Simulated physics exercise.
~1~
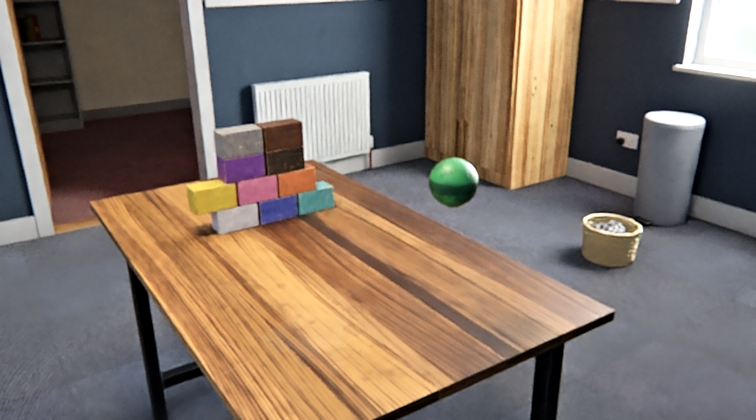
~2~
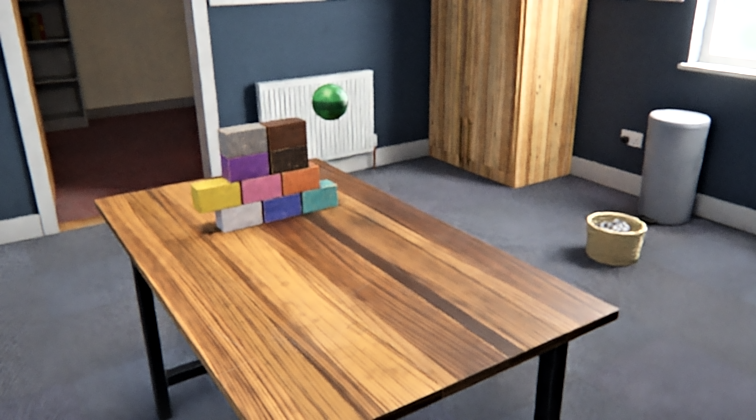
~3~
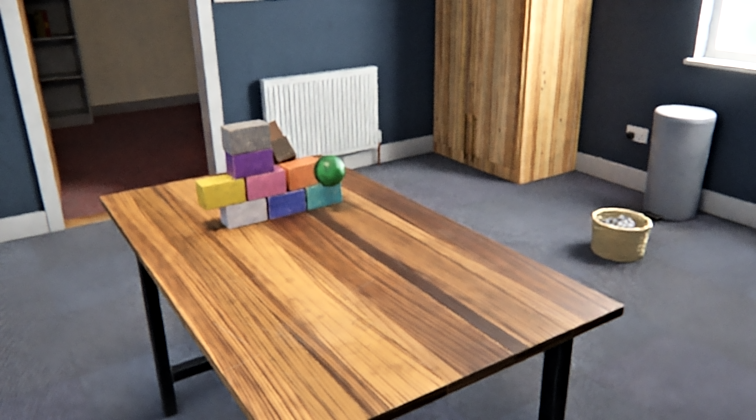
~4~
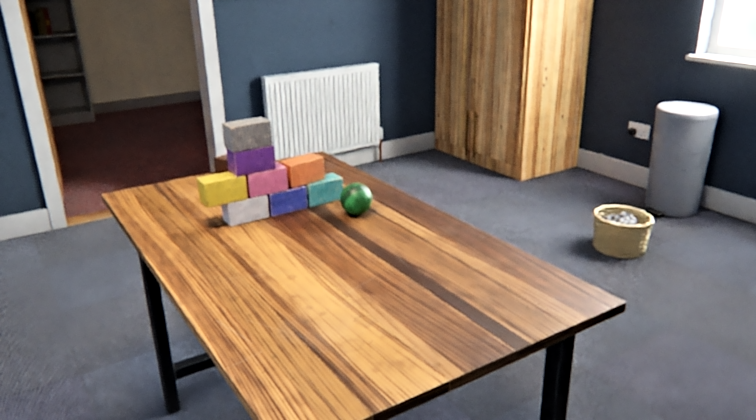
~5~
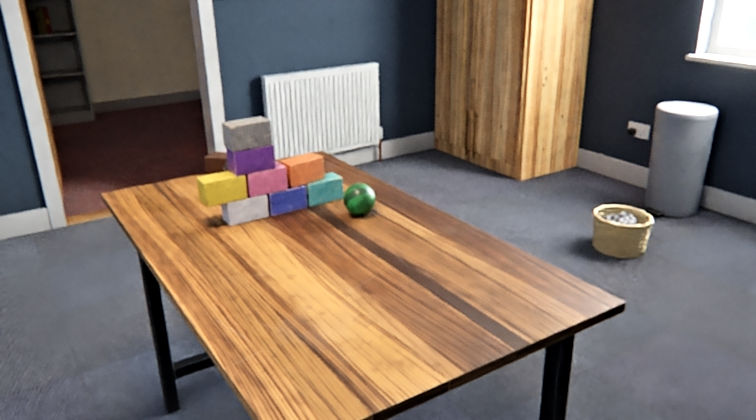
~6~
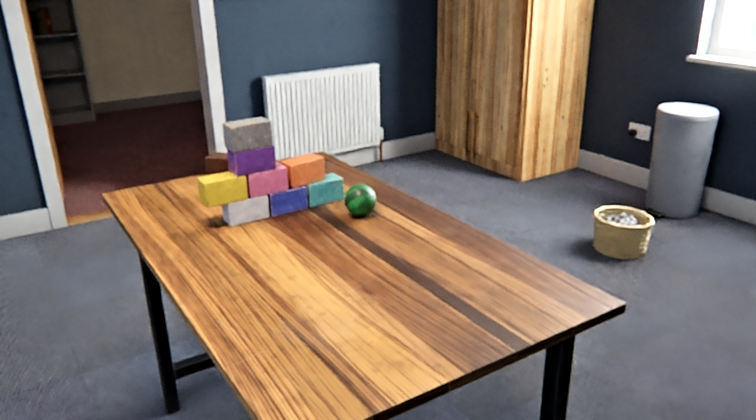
A green ball flies into stacked blocks, knocks two dark ones backward, and rests beside them.
